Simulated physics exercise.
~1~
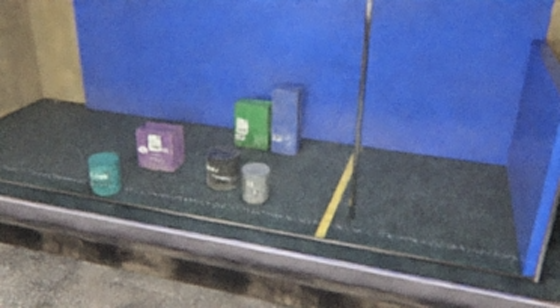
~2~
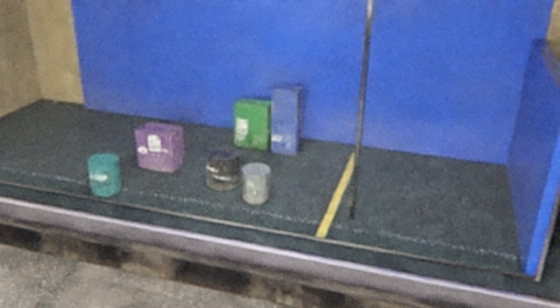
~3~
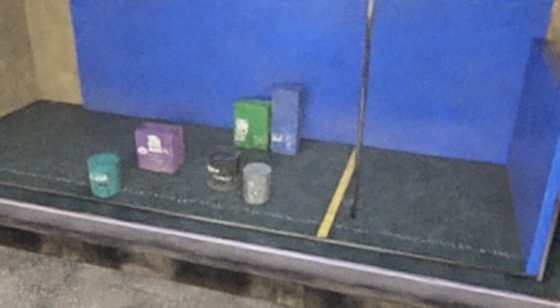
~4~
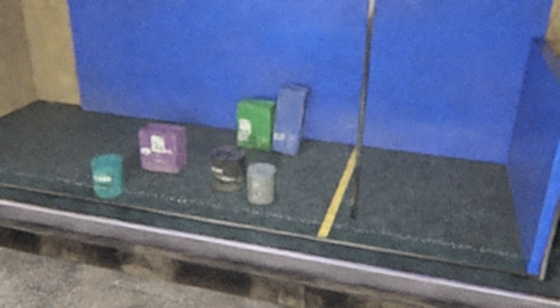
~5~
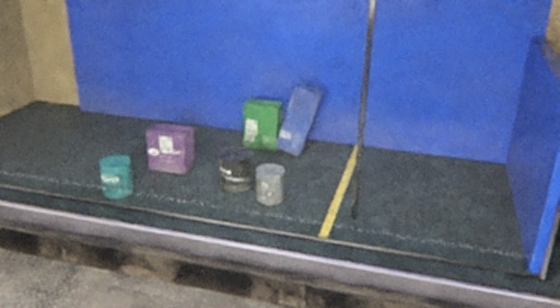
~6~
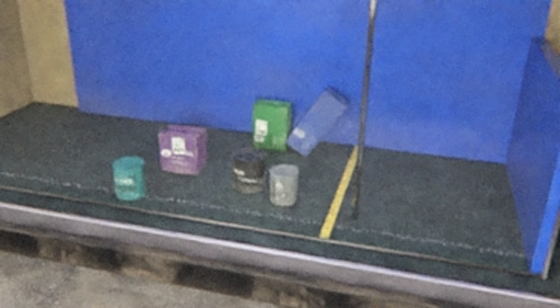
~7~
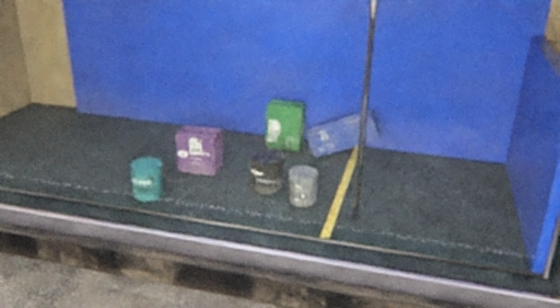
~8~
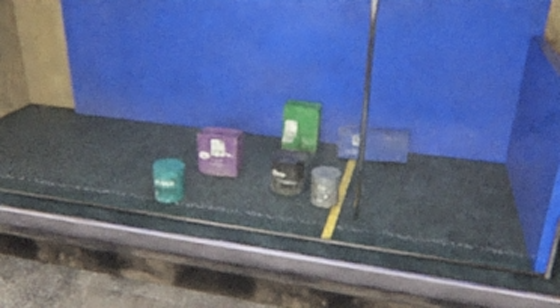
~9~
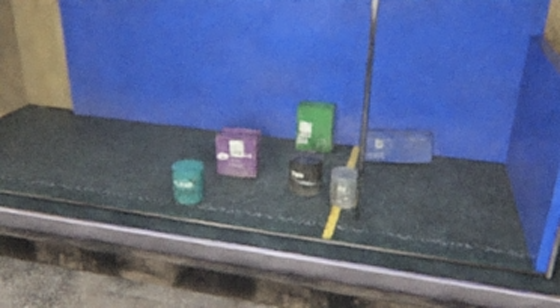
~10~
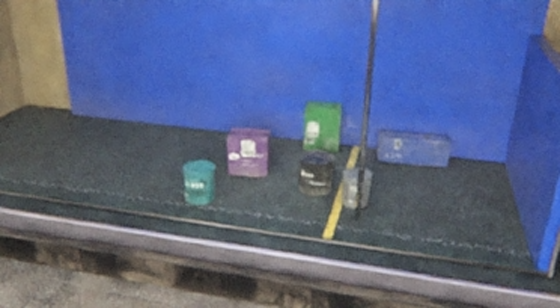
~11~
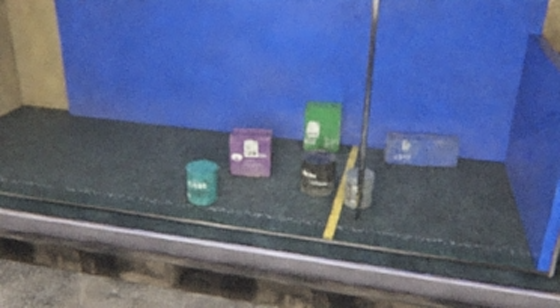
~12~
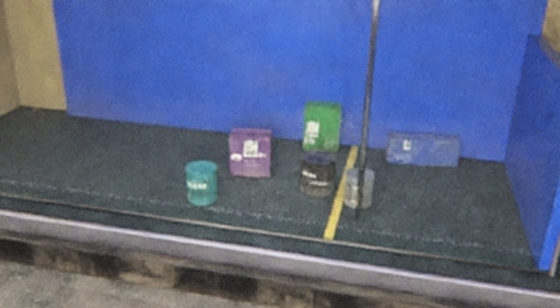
The bay of a box van, with a dark floor and blue walls, is seen from the front and slightly above. A teal bucket, a purple pack, a black bucket and a grey bucket stand on the left of a yellow line and thin pole, with a green pack and a tall blue box behind. The blue box leans right and topples onto its side as the other goods slide right, staying upright. The blue box crosses the line, followed by the grey bucket. All come to rest, with the teal, purple, black and green items still left of the line.
